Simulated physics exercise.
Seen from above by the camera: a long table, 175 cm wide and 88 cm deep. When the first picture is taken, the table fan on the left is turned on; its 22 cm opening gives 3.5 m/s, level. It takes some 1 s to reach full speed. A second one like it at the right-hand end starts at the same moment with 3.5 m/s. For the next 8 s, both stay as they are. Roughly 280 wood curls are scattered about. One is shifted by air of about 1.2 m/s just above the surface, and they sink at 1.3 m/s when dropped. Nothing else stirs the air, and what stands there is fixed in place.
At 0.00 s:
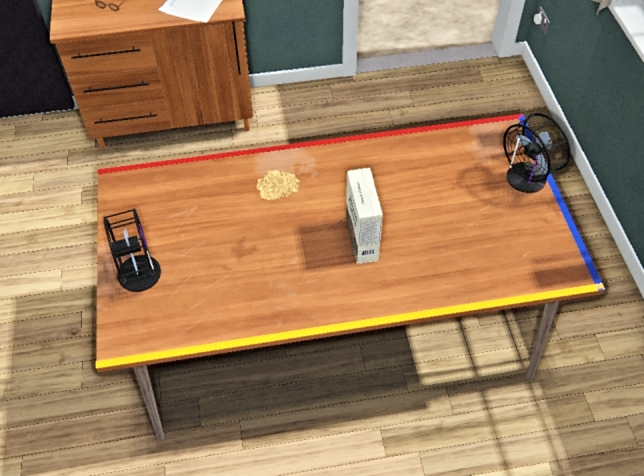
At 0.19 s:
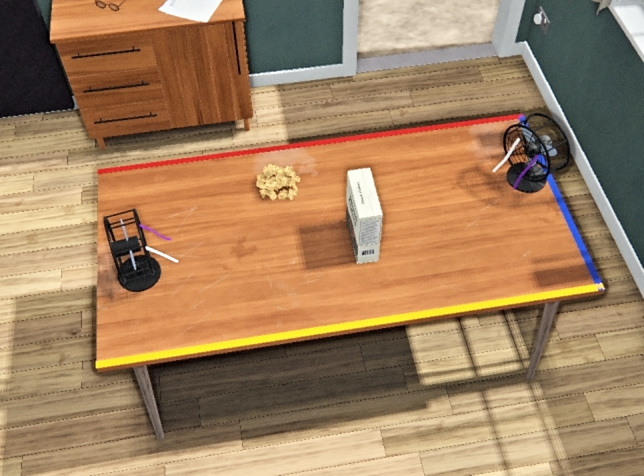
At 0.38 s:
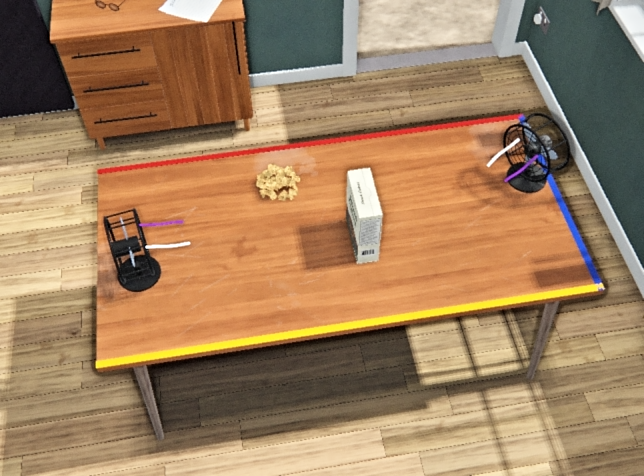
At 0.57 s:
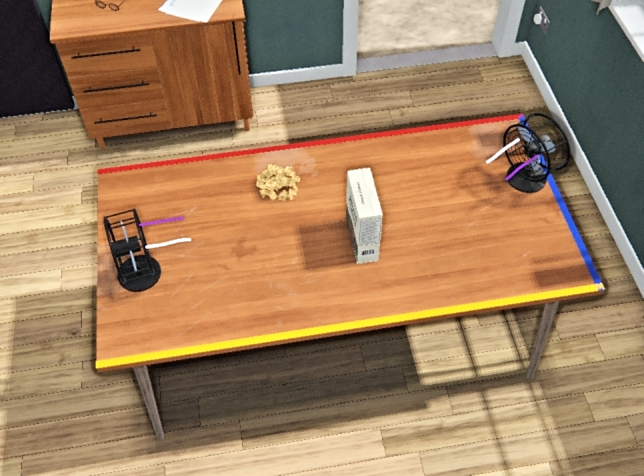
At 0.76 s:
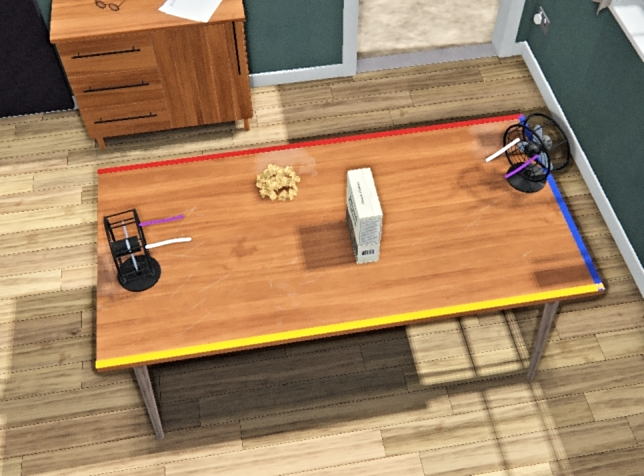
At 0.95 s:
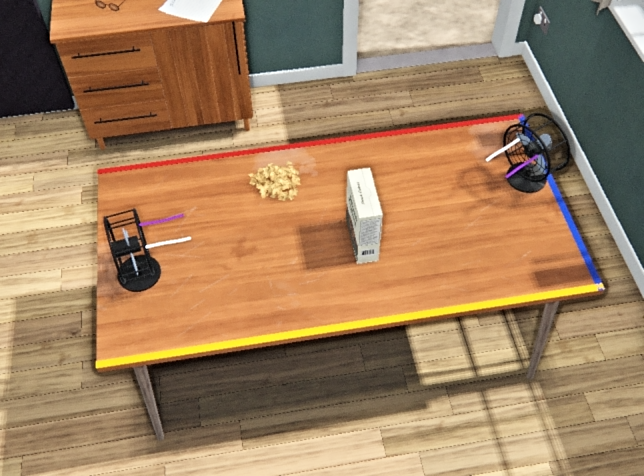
At the start, a small pile of pale wood curls lies near the red edge of a long table, with a carton beside it and a fan at either end. Purple and white streamers then extend from both fans, the pile barely changes, and lastly some curls shift and spread slightly.
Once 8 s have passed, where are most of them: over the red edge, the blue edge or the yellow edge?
Over the red edge.
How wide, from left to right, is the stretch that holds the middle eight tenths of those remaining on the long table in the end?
Around 20 centimetres from left to right.
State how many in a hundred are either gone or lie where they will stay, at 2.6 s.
My guess would be around 90 %.
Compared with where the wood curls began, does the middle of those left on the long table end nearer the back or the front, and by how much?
The middle ends up shifted toward the far edge, about 10 cm.
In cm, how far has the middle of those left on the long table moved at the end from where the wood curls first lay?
The middle ends up about 10 cm from the start.
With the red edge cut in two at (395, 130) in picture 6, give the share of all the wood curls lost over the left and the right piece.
I'd guess near 50 percent left and close to 0 percent right.
After 1.6 s, 61 % are still on the top, 38 % are over the red edge, 0 % over the yellow edge and 0 % over the blue edge; the middle of those left on the top is near (280, 163).
After 2.6 s, 55 % are still on the top, 45 % are over the red edge, 0 % over the yellow edge and 0 % over the blue edge; the middle of those left on the top is near (279, 165).
After 4.4 s, 55 % are still on the top, 45 % are over the red edge, 0 % over the yellow edge and 0 % over the blue edge; the middle of those left on the top is near (279, 165).
After 8.0 s, at the end, 45 % are over the red edge, 0 % over the yellow edge and 0 % over the blue edge; the middle of those left on the top is near (279, 165).
